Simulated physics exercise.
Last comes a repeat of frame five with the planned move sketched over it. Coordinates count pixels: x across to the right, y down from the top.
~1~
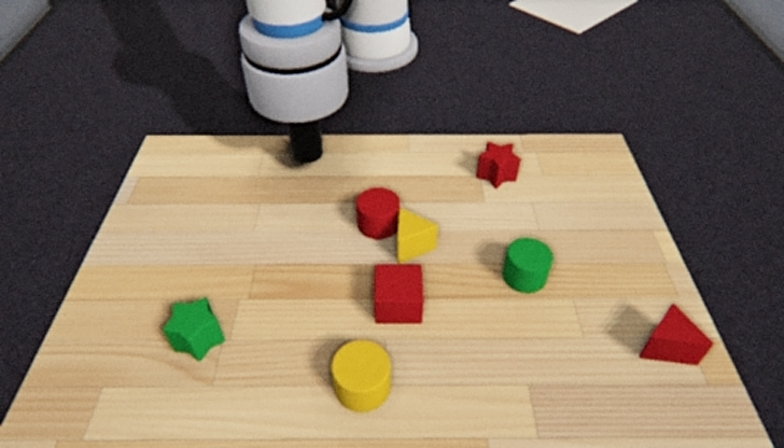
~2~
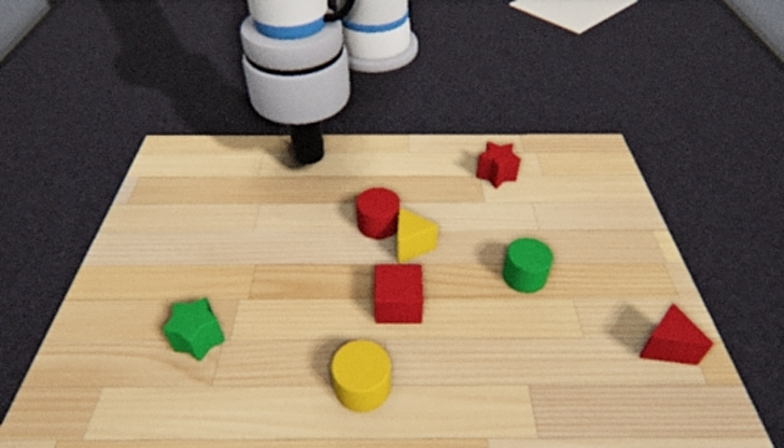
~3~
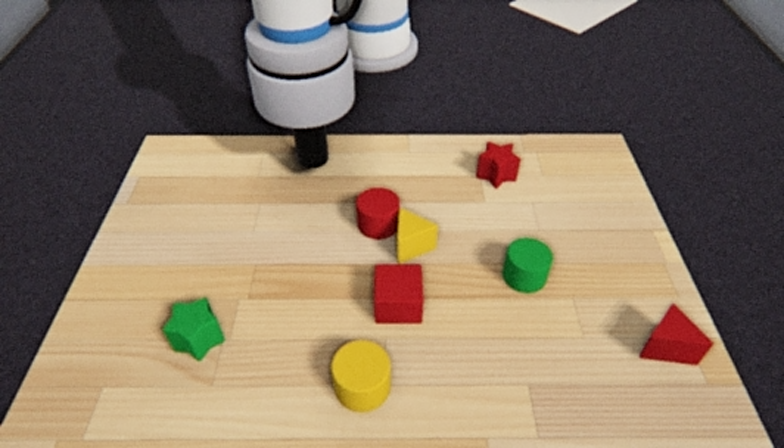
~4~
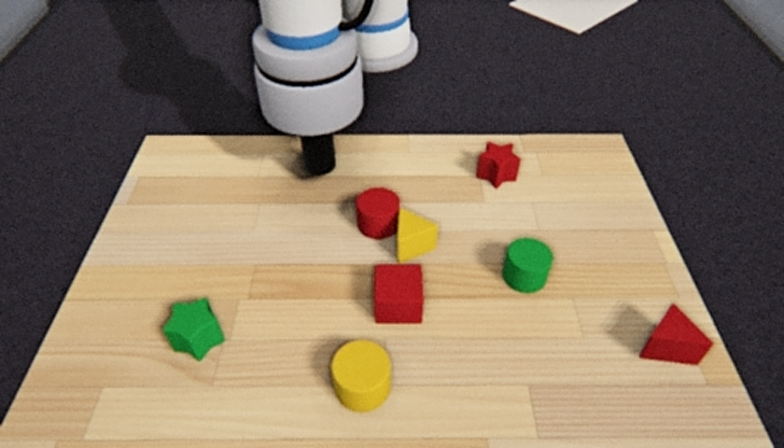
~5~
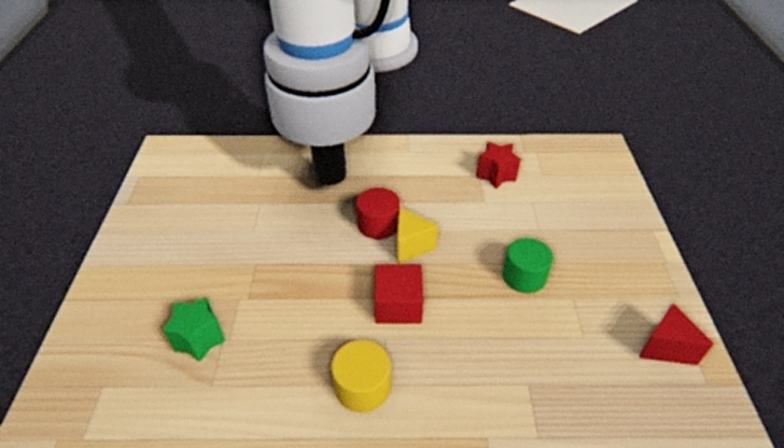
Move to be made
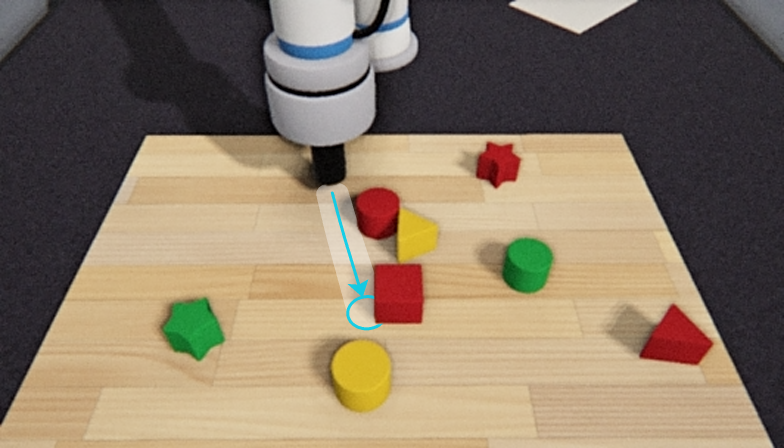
A pale wooden tabletop over a dark floor is seen from above at an angle, with the view staying still. A red cylinder touches a yellow triangular block near the middle, above a red cube, with a yellow cylinder, green star, green cylinder, red triangular block and red star around them. The white robot arm's black tip moves slightly right and nearer, toward the red cylinder, while the blocks stay put.
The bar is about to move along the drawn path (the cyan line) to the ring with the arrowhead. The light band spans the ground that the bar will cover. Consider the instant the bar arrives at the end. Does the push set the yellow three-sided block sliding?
It seems not.
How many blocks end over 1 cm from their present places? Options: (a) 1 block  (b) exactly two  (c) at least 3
The one that fits is a, 1 block.
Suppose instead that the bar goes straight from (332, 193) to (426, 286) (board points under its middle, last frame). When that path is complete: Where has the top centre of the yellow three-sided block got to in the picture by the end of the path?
The answer is (473, 246).
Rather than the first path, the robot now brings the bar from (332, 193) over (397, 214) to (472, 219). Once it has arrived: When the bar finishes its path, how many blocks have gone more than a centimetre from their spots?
Here I'd predict two blocks moving more than 1 cm.
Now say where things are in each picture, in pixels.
The first picture shows lower end of the bar at (308, 155), tops of blocks, red circular block at (378, 201), red square block at (399, 282), yellow three-sided block at (412, 224).
The second picture shows bar at (309, 156), blocks as before.
The third picture shows bar at (313, 160), blocks as before.
The fourth picture shows bar at (320, 166), blocks as before.
The fifth picture shows bar at (331, 176), red circular block at (378, 201), red square block at (399, 282), yellow three-sided block at (412, 224).
The drawn path runs from (332, 193) to (367, 312).
On the path given first. One third of the way, bar at (340, 211); nothing pushed yet.
Two thirds of the way, bar at (353, 252); red circular block at (381, 204).
At the end, bar at (366, 296); red circular block at (381, 204); red square block at (412, 291); yellow three-sided block not moved.
